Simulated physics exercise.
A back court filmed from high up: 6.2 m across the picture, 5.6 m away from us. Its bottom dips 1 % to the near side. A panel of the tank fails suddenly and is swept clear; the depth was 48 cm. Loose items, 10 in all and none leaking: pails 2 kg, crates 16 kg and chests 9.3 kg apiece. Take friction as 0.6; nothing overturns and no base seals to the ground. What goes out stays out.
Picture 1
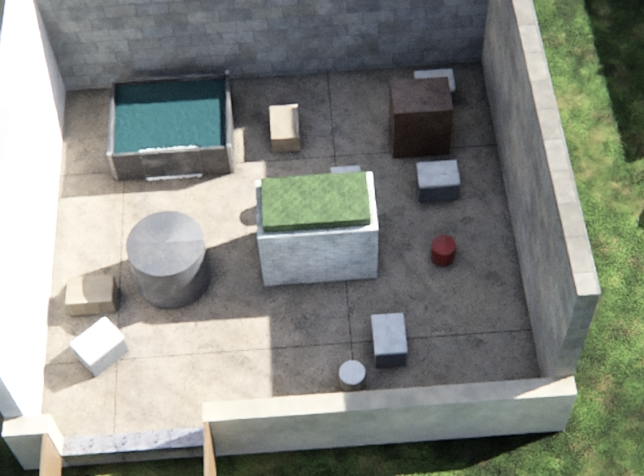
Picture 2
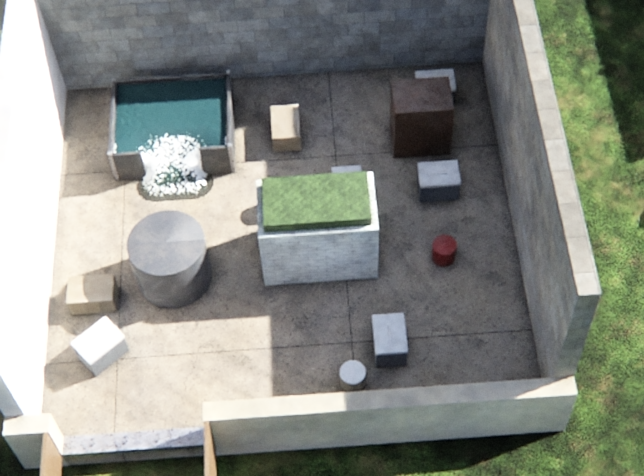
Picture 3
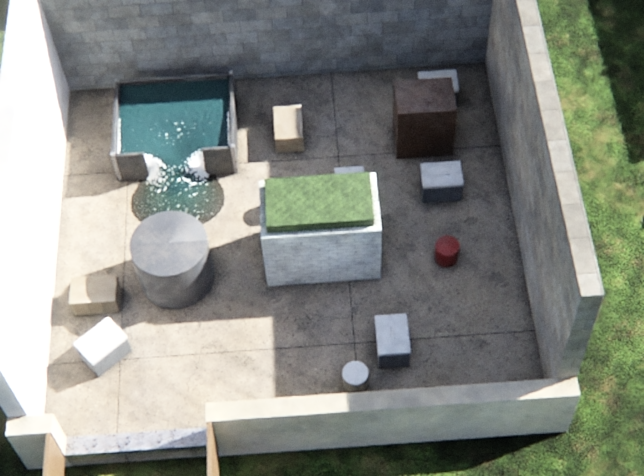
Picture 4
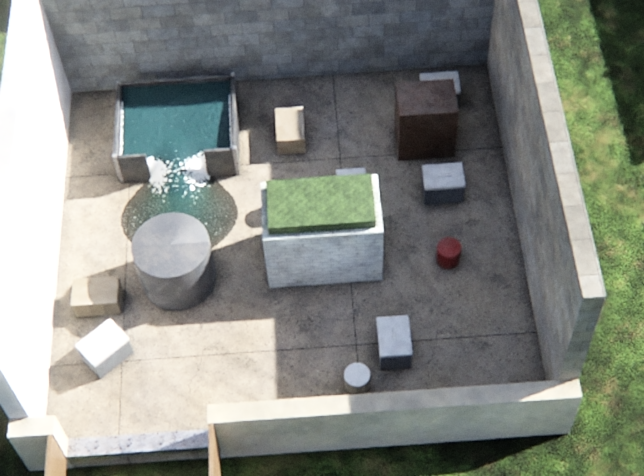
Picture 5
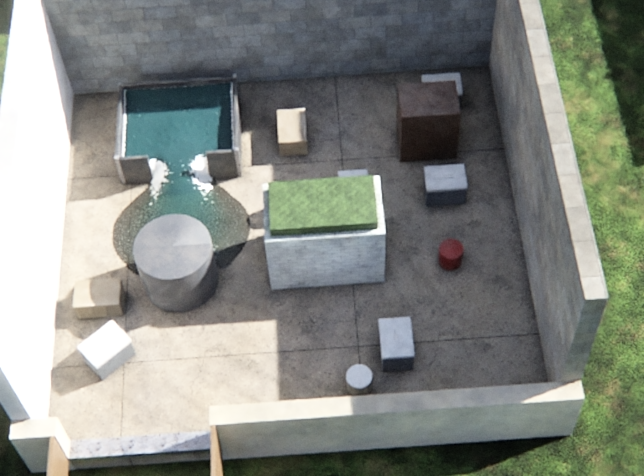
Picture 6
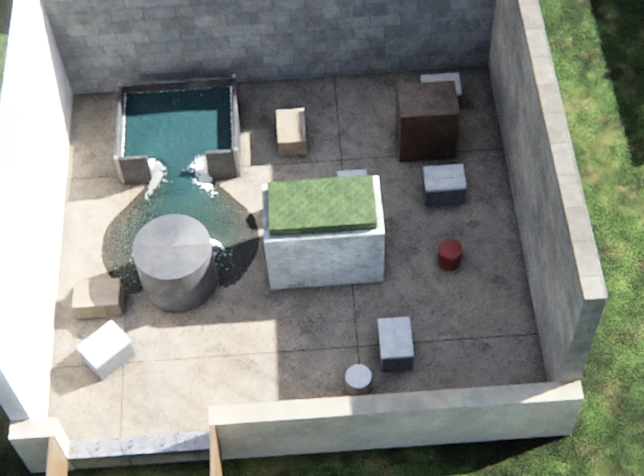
At first, a tank of blue-green water stands at the upper left of a walled court scattered with blocks and a red pail. Then its near side opens and white, foaming water bursts out, spreading across the paving and around the big grey cylinder, while the loose items stay put.
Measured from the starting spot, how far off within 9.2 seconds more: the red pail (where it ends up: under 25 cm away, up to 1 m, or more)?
The red pail stays put.
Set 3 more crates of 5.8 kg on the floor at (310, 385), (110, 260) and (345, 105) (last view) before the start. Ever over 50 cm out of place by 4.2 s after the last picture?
In turn: Over, more, short of it.
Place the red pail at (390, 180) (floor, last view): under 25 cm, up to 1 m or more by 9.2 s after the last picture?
It stays put.
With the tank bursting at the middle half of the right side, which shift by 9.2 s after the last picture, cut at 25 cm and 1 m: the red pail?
Then the red pail travels far.
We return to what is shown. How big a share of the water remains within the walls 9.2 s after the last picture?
About 66 per cent.
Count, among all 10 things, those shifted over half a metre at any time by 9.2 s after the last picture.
I count 3.
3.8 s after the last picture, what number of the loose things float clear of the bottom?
I count 1.
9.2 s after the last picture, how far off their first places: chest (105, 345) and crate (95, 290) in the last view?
In turn: 60 cm, 100 cm.
Then, 1.2 s after the last picture the red pail is near (451, 249), 0.0 m from its start, aground; 0 of 10 are out; 0 afloat.
Then, 3.8 s after the last picture the red pail is near (451, 249), 0.0 m from its start, aground; 0 of 10 are out; 1 afloat.
Then, 6.2 s after the last picture the red pail is near (451, 249), 0.0 m from its start, aground; 0 of 10 are out; 0 afloat.
Then, 9.2 s after the last picture the red pail is near (451, 249), 0.0 m from its start, aground; 0 of 10 are out; 1 afloat.
